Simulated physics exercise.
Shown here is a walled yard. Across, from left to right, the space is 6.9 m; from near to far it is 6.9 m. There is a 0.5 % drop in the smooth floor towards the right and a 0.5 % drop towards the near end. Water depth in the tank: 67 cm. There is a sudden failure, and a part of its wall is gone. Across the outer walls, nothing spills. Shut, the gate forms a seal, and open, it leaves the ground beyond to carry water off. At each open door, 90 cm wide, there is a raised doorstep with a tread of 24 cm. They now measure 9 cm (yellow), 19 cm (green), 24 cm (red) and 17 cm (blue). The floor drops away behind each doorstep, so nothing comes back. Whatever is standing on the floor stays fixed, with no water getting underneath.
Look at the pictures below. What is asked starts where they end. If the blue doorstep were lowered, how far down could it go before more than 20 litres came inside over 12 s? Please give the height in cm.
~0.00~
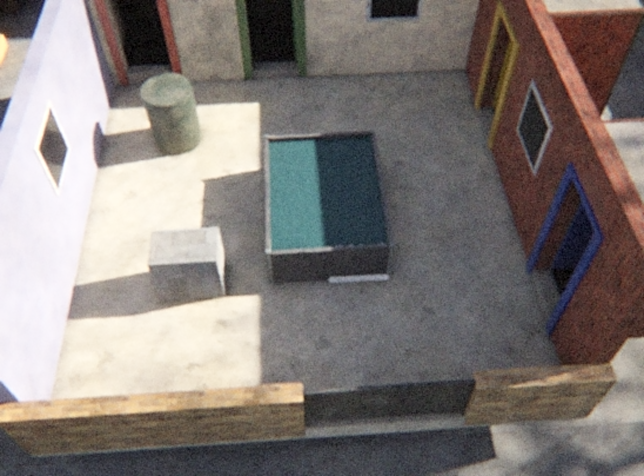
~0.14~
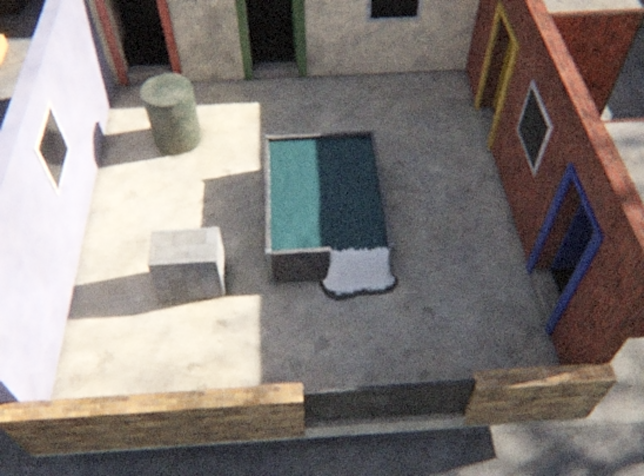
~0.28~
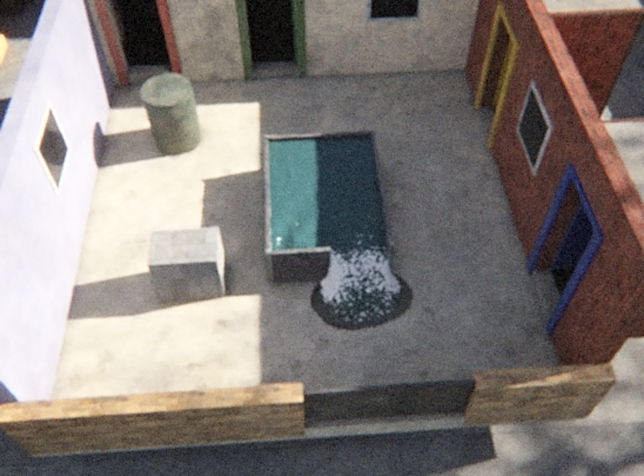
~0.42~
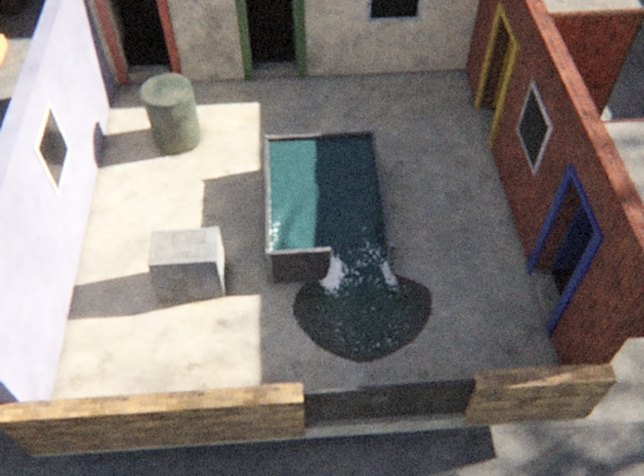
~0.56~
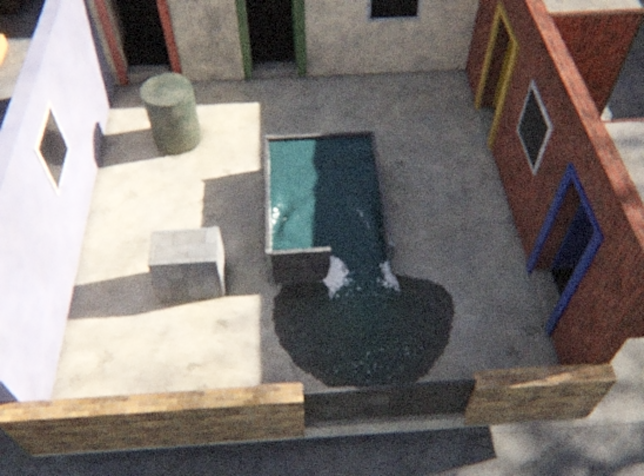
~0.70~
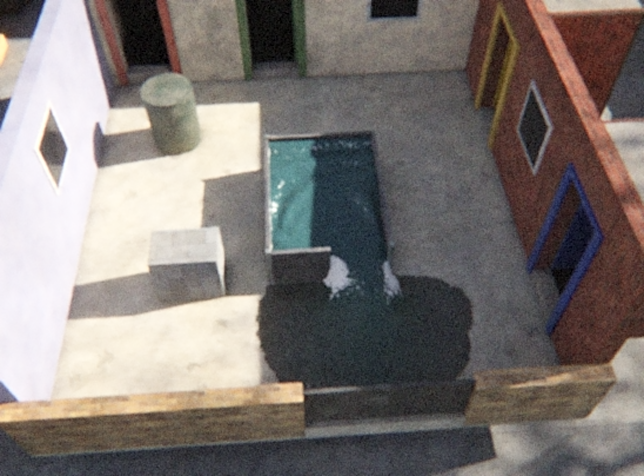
Down to about 11.5 cm.
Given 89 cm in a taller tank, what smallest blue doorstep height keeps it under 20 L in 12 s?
About 16 cm.
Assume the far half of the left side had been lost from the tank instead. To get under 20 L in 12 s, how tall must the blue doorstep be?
That way, roughly 8.0 cm.
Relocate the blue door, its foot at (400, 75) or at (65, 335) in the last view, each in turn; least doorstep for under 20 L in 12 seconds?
Around 8.5 and 9.5 cm respectively.
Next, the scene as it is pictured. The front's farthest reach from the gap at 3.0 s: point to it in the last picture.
(46, 427).
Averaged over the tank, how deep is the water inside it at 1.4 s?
Averaged depth comes out at about 49 cm.
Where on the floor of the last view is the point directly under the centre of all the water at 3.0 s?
The water is centred near (353, 281).
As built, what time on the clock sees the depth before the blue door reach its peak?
3.6 s.
After 1.4 s water covers 15 % of the floor, deepest (40 cm) near (363, 281); it has not reached the blue door.
After 3.0 s water covers 35 % of the floor, deepest (36 cm) near (553, 394); 15 cm at the blue door, 0 litres in over its 17 cm doorstep.
After 12.0 s water covers 100 % of the floor, deepest (10 cm) near (433, 172); 7 cm at the blue door, 1 litre in over its 17 cm doorstep.
At the blue door as built, the water arrived by 1.9 s and peaked near 16 cm at 3.6 s.
With a doorstep of 9.5 cm, 42 litres would have come in within the 12 s; with 13 cm, 11 litres. So under 20 litres takes about 11.5 cm.
